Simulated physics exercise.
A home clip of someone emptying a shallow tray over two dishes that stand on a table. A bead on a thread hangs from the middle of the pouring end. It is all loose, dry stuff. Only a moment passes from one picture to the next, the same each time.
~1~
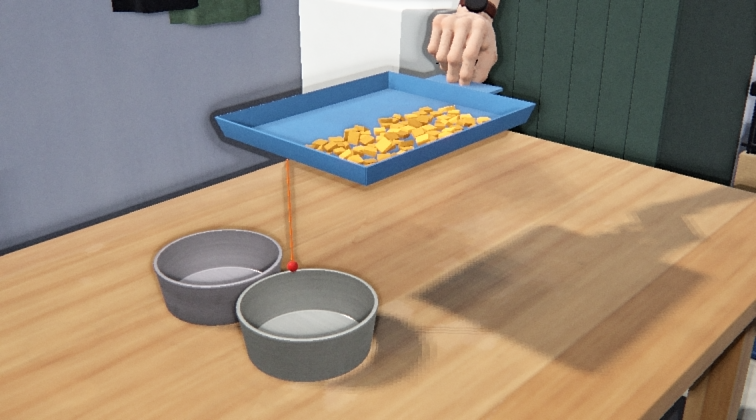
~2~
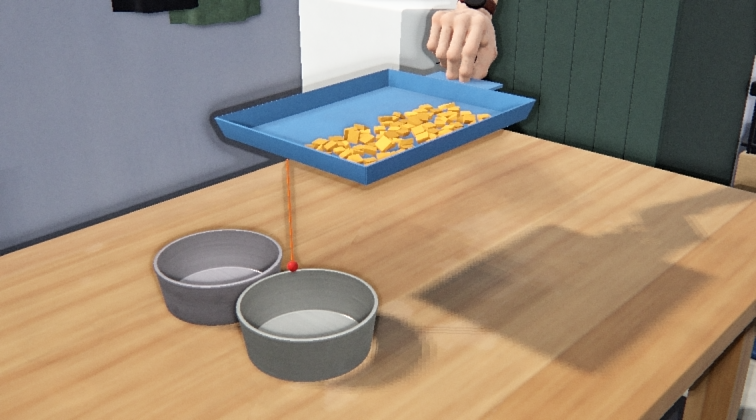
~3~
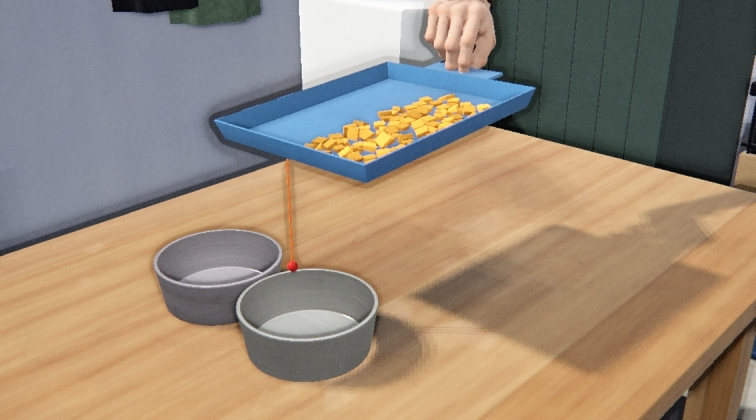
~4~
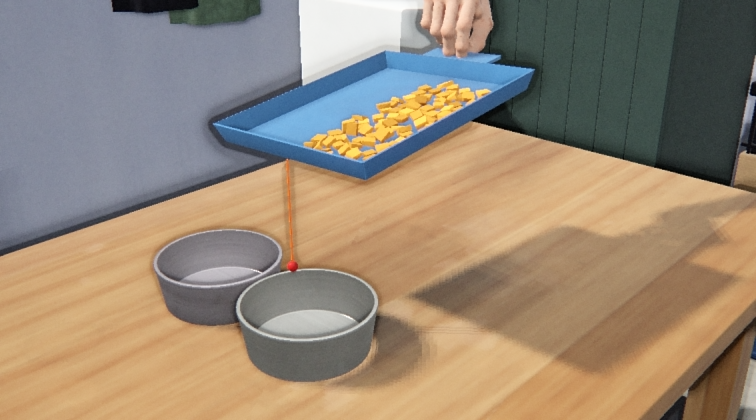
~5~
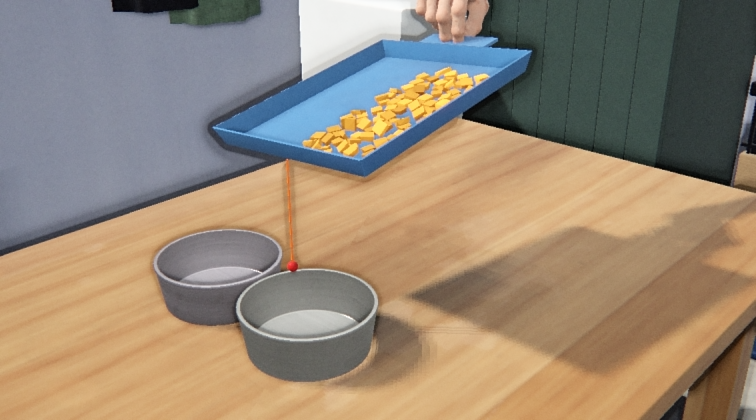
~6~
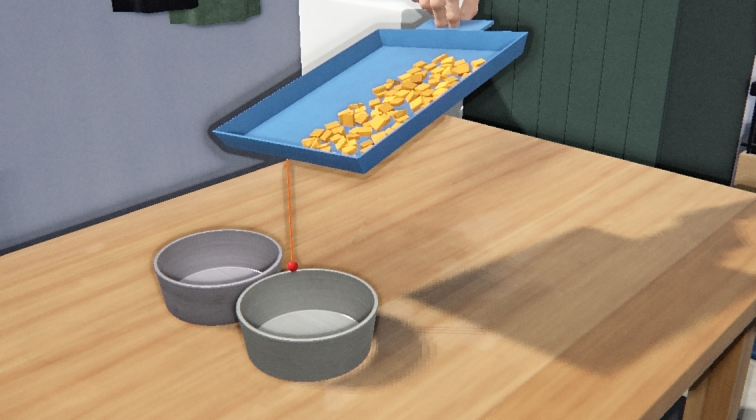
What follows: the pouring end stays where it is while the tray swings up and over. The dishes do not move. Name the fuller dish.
More goes to the left-hand dish.
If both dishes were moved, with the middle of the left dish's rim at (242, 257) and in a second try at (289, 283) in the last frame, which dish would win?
The first try: Left. The second: Left.
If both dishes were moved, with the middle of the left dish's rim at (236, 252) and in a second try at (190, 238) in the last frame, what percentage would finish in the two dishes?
In turn 80 and 90 in a hundred.
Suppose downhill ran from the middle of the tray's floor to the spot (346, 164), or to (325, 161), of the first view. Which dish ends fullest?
In turn: The right dish; the right-hand dish.
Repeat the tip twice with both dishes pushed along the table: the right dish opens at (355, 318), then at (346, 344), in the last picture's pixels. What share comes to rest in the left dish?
First some 90, then 50 per cent.
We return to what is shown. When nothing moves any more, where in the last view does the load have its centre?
Around (229, 297).
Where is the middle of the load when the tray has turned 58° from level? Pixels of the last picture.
Near (283, 130).
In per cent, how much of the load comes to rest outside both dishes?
Some 10 per cent.
Soon, tray tipped steeply; all on the tray.
A while on, tray tipped right over; about half on the tray; a small part in the right dish; about a quarter in the left dish; a stray few outside both; about a quarter in the air.
Towards the end, tray tipped past a quarter turn; a small part in the right dish; most in the left dish; a small part outside both.
Finally, tray tipped past a quarter turn; a small part in the right dish; most in the left dish; a small part outside both.
